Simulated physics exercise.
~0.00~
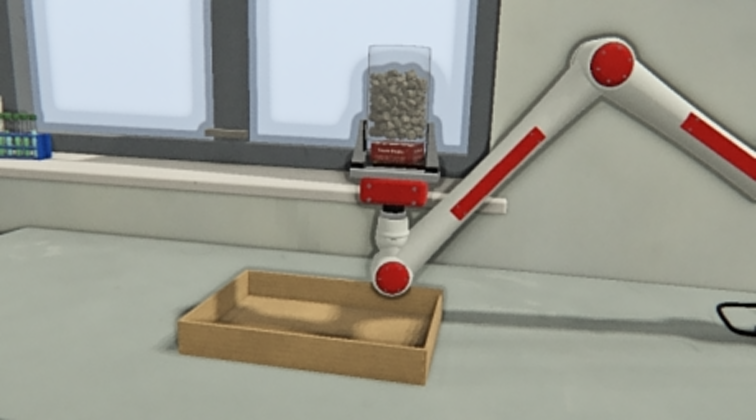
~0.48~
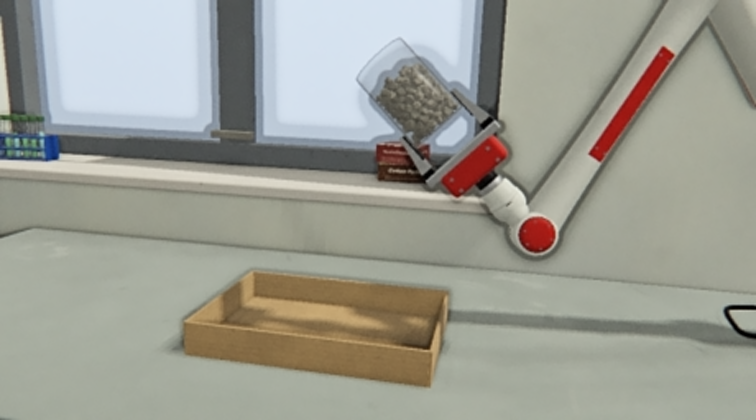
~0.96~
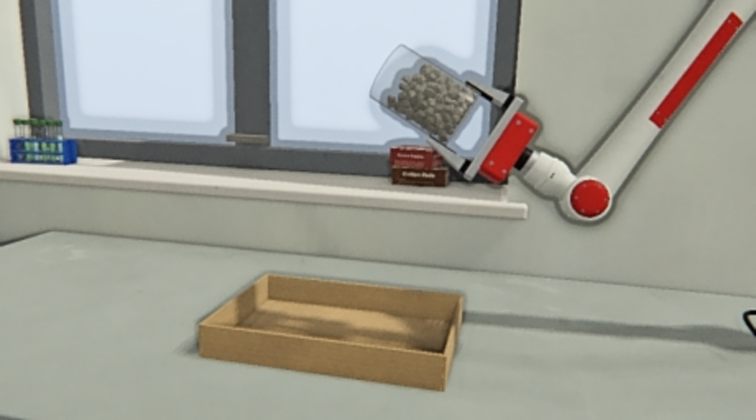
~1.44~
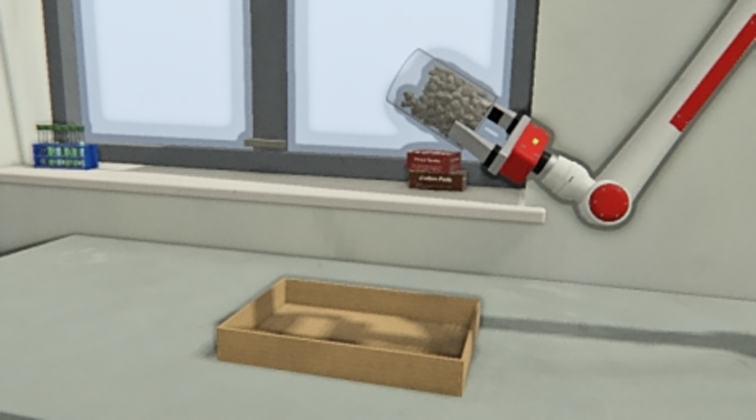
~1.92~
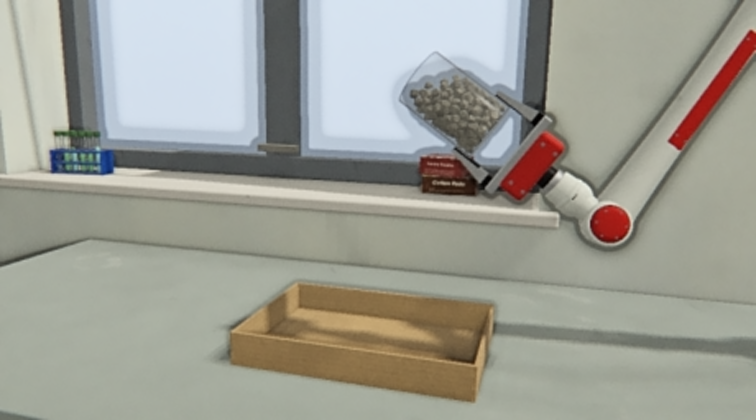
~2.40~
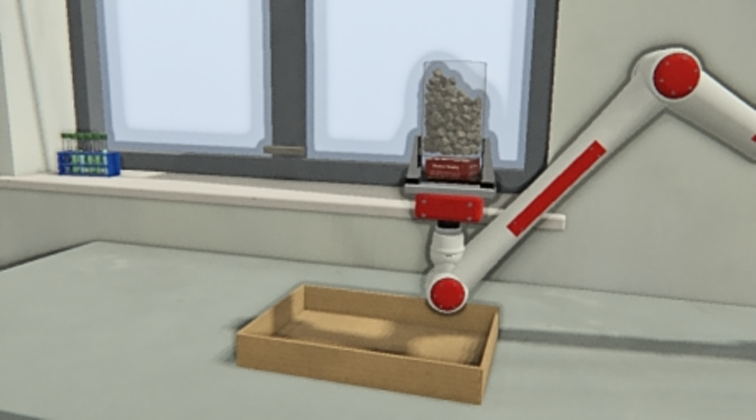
The video shows a white and red robot arm holding a clear tumbler of small grey pebbles near an open tray on a table, tipping it to the left, then returning it upright with the pebbles still inside and the tray still empty.
